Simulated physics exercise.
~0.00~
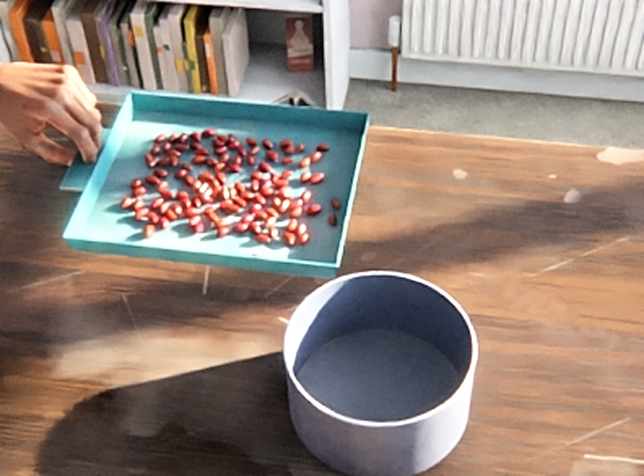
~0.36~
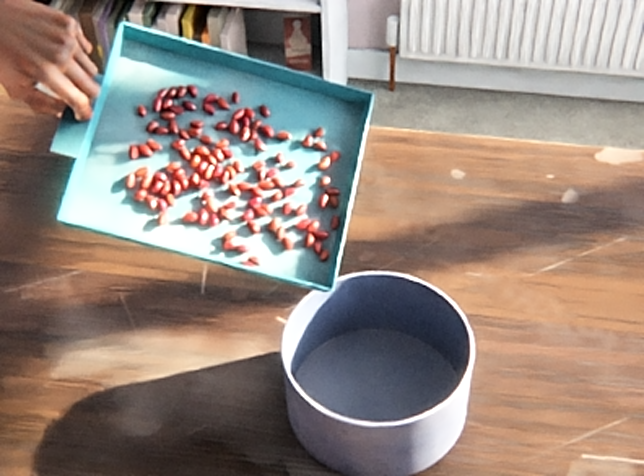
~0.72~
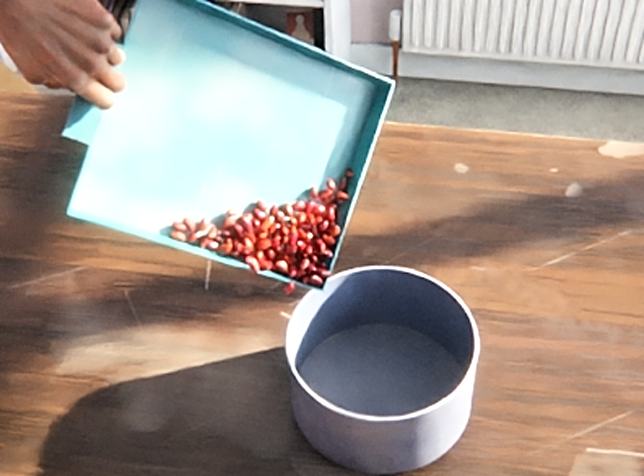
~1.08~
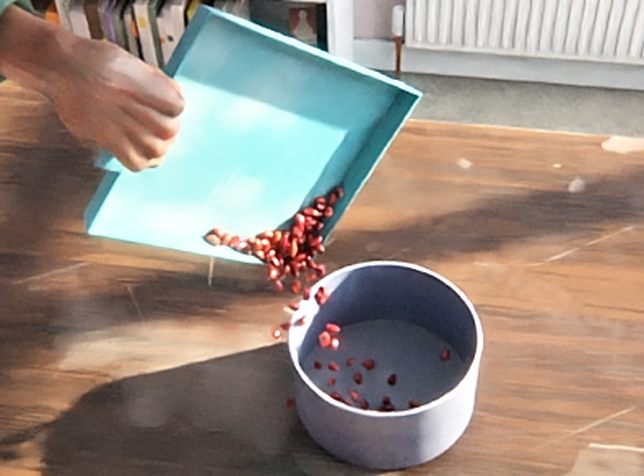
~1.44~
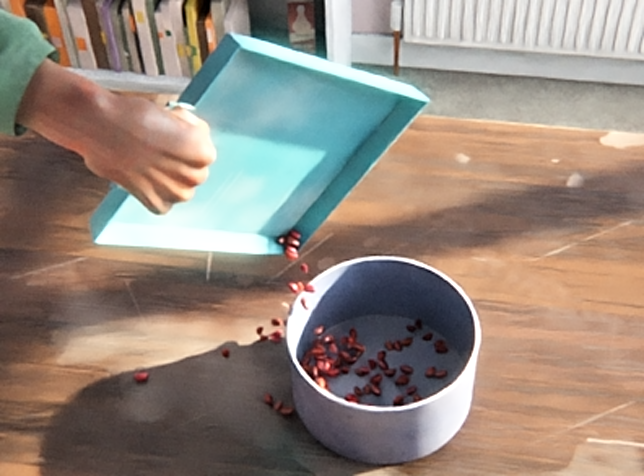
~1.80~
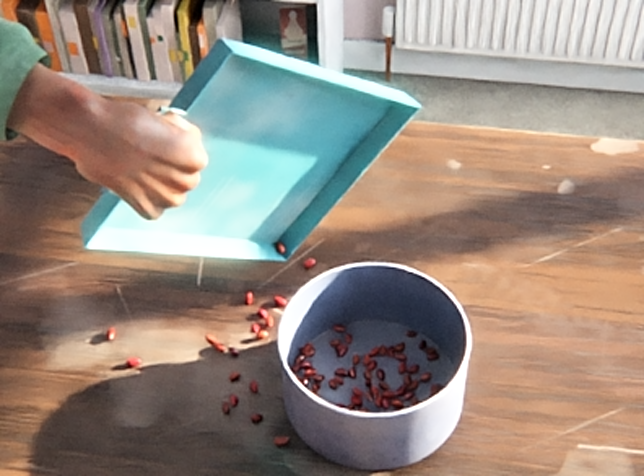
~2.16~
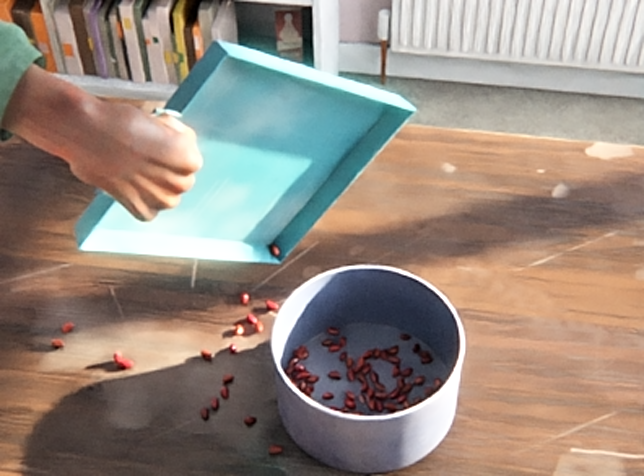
We see a hand tilt a turquoise tray of red kidney beans over a round, pale pot on a wooden table. The beans slide to the lower corner and pour out, most landing in the pot while some scatter on the table to its left.
